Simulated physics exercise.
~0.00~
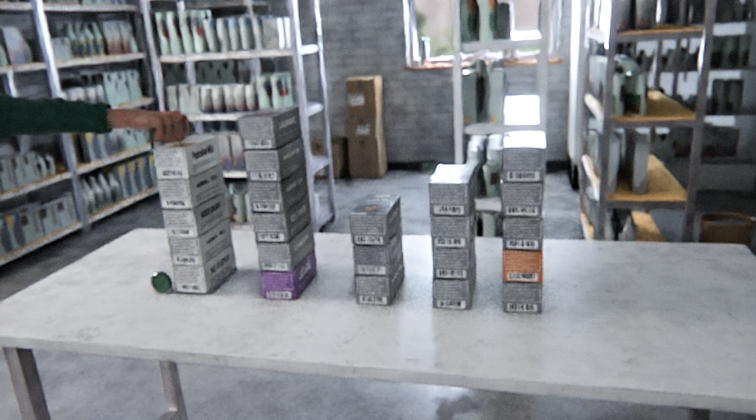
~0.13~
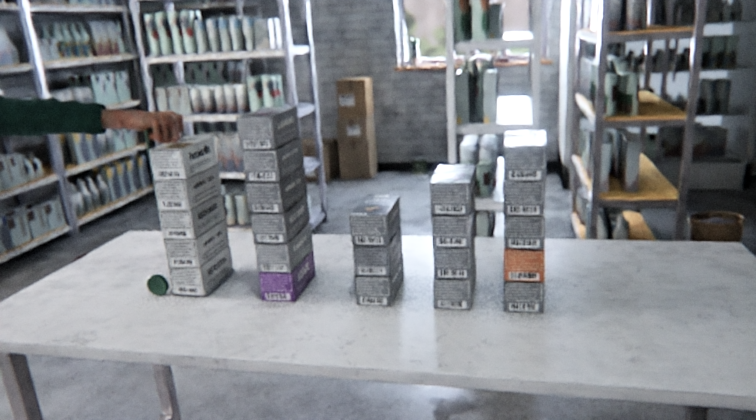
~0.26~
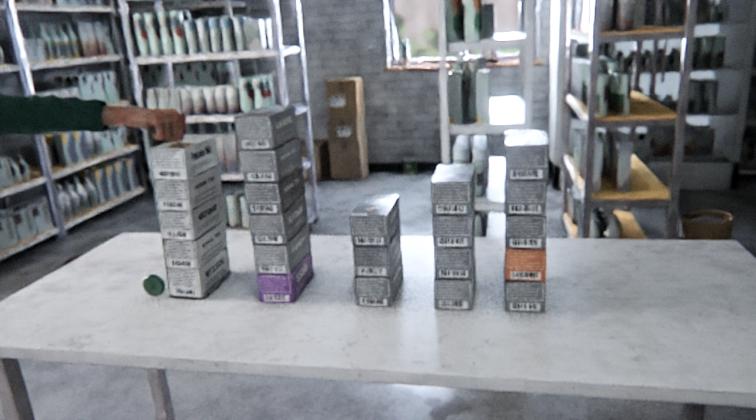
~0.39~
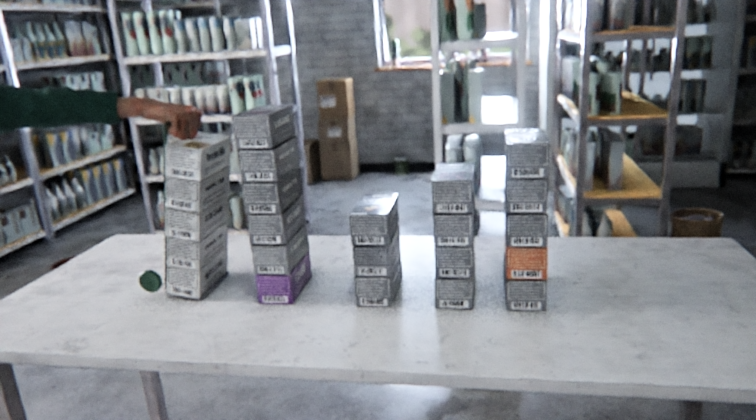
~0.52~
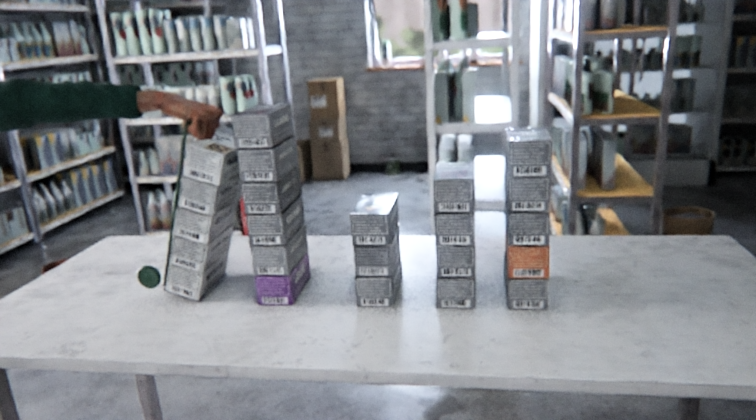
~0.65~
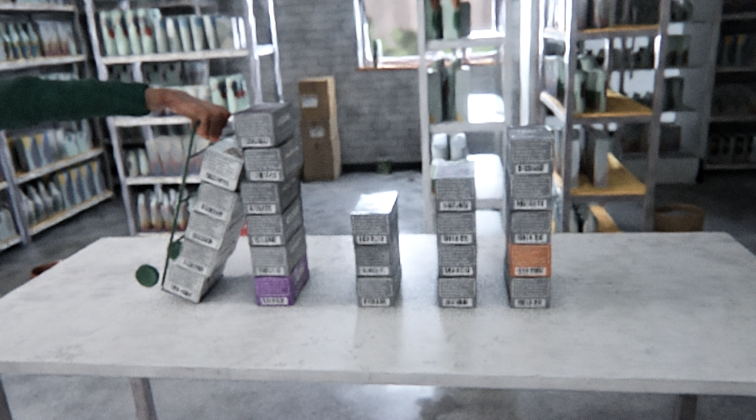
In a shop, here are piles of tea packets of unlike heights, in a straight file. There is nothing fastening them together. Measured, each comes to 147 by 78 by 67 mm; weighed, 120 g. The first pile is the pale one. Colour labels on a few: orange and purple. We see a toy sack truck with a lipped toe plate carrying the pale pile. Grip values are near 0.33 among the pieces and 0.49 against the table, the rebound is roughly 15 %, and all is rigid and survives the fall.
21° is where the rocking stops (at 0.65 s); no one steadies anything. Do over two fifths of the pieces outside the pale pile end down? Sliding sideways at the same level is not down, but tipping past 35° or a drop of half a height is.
Yes.
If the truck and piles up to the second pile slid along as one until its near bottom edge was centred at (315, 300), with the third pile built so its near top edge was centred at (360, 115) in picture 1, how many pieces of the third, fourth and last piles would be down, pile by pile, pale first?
In that case third 6, fourth 4, last 5.
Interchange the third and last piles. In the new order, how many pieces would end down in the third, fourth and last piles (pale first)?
Pile by pile, you'd see third at 5, fourth at 4 and last at 3 down.
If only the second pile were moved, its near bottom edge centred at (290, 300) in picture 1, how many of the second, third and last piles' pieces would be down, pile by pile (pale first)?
Pile tally - second: 5, third: 3, last: 5.
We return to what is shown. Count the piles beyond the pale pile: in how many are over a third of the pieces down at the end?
4.
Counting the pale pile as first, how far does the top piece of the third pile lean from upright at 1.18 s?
It leans around 0°.
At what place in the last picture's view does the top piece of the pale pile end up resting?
The top piece finishes near (353, 240).
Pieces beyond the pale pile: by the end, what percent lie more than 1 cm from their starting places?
I get 95 %.
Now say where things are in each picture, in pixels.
In the first frame (we follow the side turned to the camera; the camera moves round a little), truck frame 0° forward; purple packet (278, 286); orange packet (523, 266); no other piece has moved.
In the second frame, truck frame 0° forward; orange packet (524, 266).
In the third frame, truck frame 3° forward; orange packet (526, 265).
In the fourth frame, truck frame (165, 160) 10° forward, top of the pale pile leaning 10°; orange packet (527, 264); no other piece has moved.
In the fifth frame, truck frame (181, 159) 17° forward, top of the pale pile leaning 18°; orange packet (529, 263); no other piece has moved.
In the sixth frame, truck frame (188, 158) 21° forward, top of the pale pile leaning 24°; purple packet (273, 292); orange packet (531, 261); 2 stirred so far.
Around 1.18 s, 5 of the pale pile down; none of the 18 other packets down, 6 disturbed; purple packet tipped 24°.
Around 1.58 s, 5 of the pale pile down; 6 of the 18 other packets down; purple packet tipped 44°; orange packet tipped 4°.
Around 2.20 s, 5 of the pale pile down; 15 of the 18 other packets down; orange packet on its side; purple packet tipped 43°.
Finally (3.2 s), 5 of the pale pile down; 16 of the 18 other packets down; orange packet on its side; purple packet tipped 43°. That is 89 per cent. Seen by the last camera, middles, orange packet near (604, 275), purple packet near (297, 270).
